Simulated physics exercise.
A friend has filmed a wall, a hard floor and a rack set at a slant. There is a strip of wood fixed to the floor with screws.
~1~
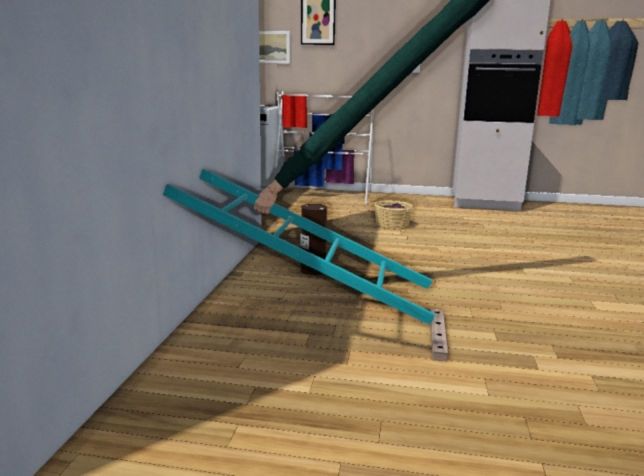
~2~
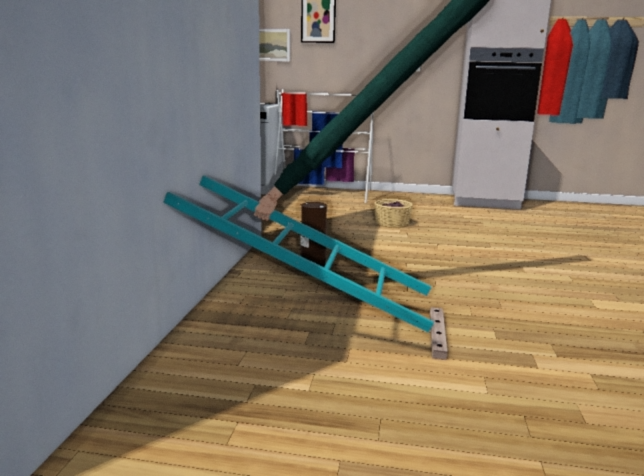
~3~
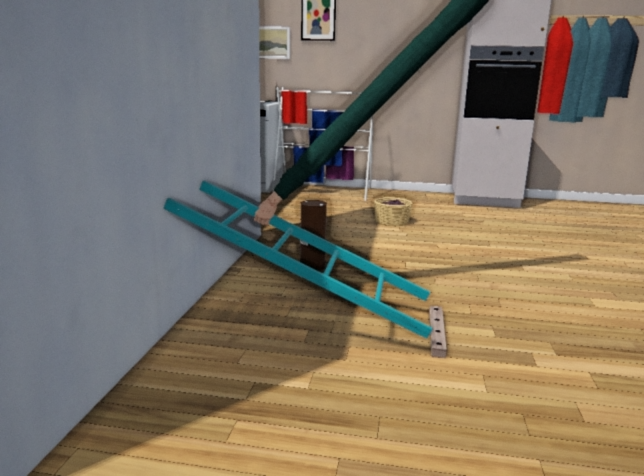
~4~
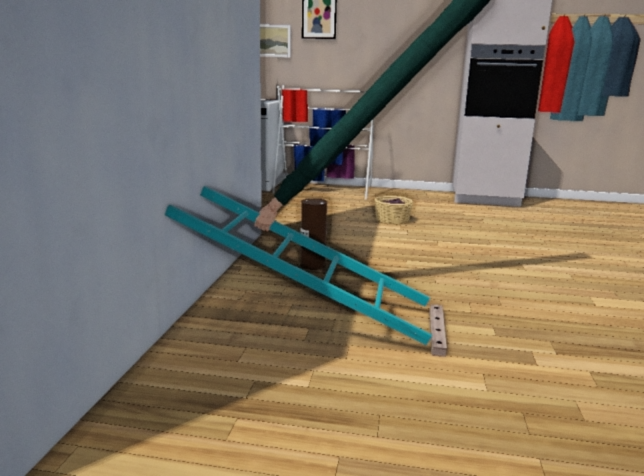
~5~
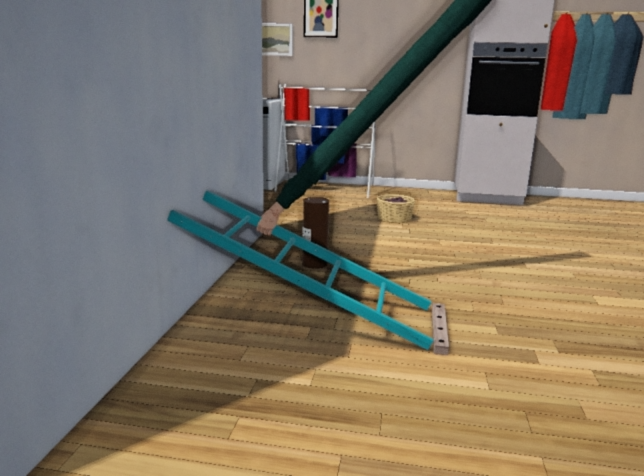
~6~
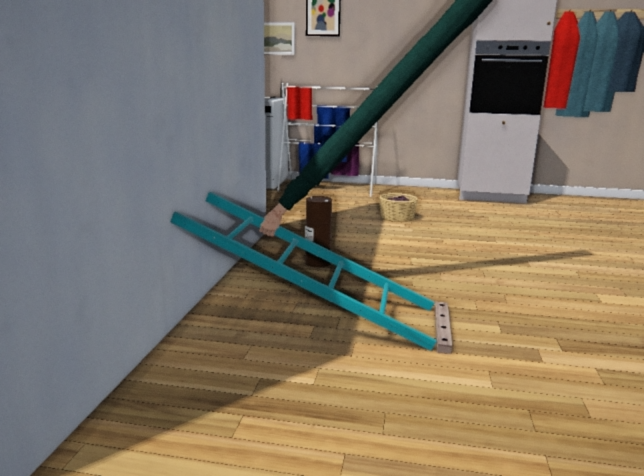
In a wood-floored room, a green-sleeved arm holding a slanted turquoise rack against a wall, lowering it slightly toward a batten.
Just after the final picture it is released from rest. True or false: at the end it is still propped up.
True.
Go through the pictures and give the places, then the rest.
The first frame shows still on the way; turquoise rack (307, 240); batten (438, 333).
The second frame shows still on the way; turquoise rack (307, 247); brown canister (314, 238).
The third frame shows still on the way; turquoise rack (306, 253); batten (437, 330).
The fourth frame shows still on the way; turquoise rack (306, 259); brown canister (314, 234).
The fifth frame shows still on the way; turquoise rack (308, 264); batten (440, 327).
The sixth frame shows in place, still held; turquoise rack (311, 265); brown canister (318, 232).
Then, 0.10 s later than the last frame, turquoise rack moving near (312, 267).
Then, 0.86 s later than the last frame, turquoise rack at rest near (312, 266).
When it is over, the turquoise rack holds its place, near (312, 266); the rest as before.
